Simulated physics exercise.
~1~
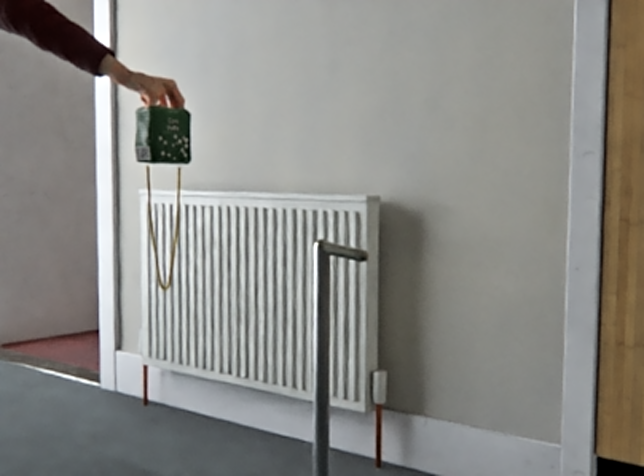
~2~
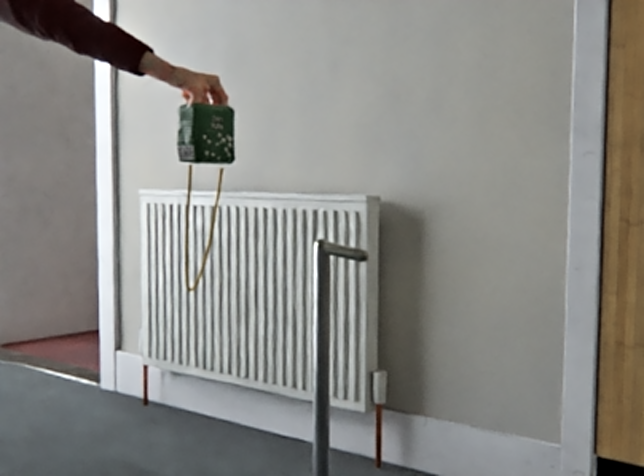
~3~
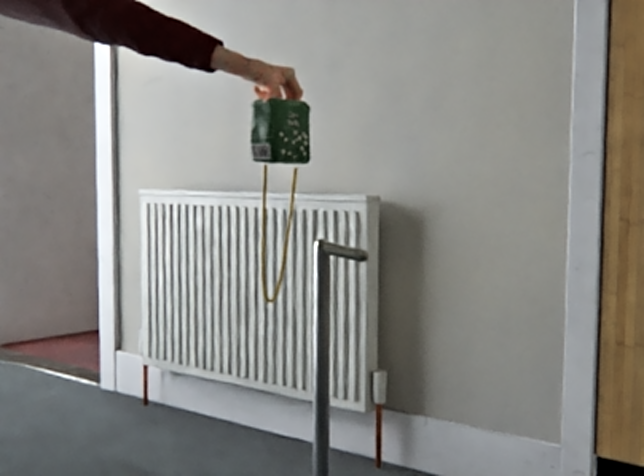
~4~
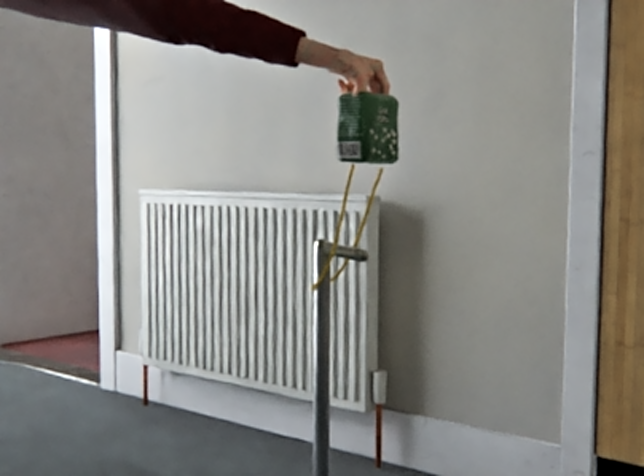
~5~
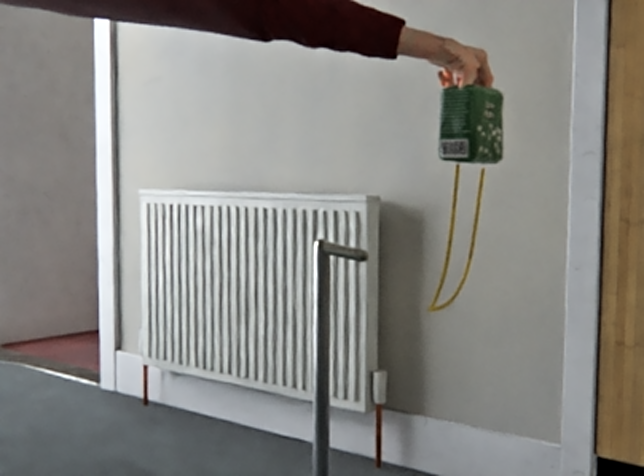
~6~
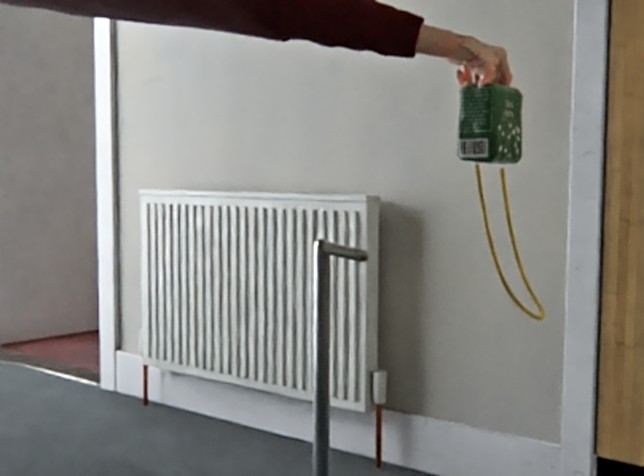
A green pouch with a yellowish shoelace loop hanging beneath it is held from above by a hand in a dark red sleeve, at the left of an indoor space seen by a still camera. Behind it, a white radiator is fixed to a pale grey wall, and a metal post with a short hook at its top stands in front. The hand carries the upright pouch steadily right, across the radiator. The pouch passes above the post, with the loop slanting back beside the hook. The loop comes away freely, then swings out to the right as the pouch ends well past the post.
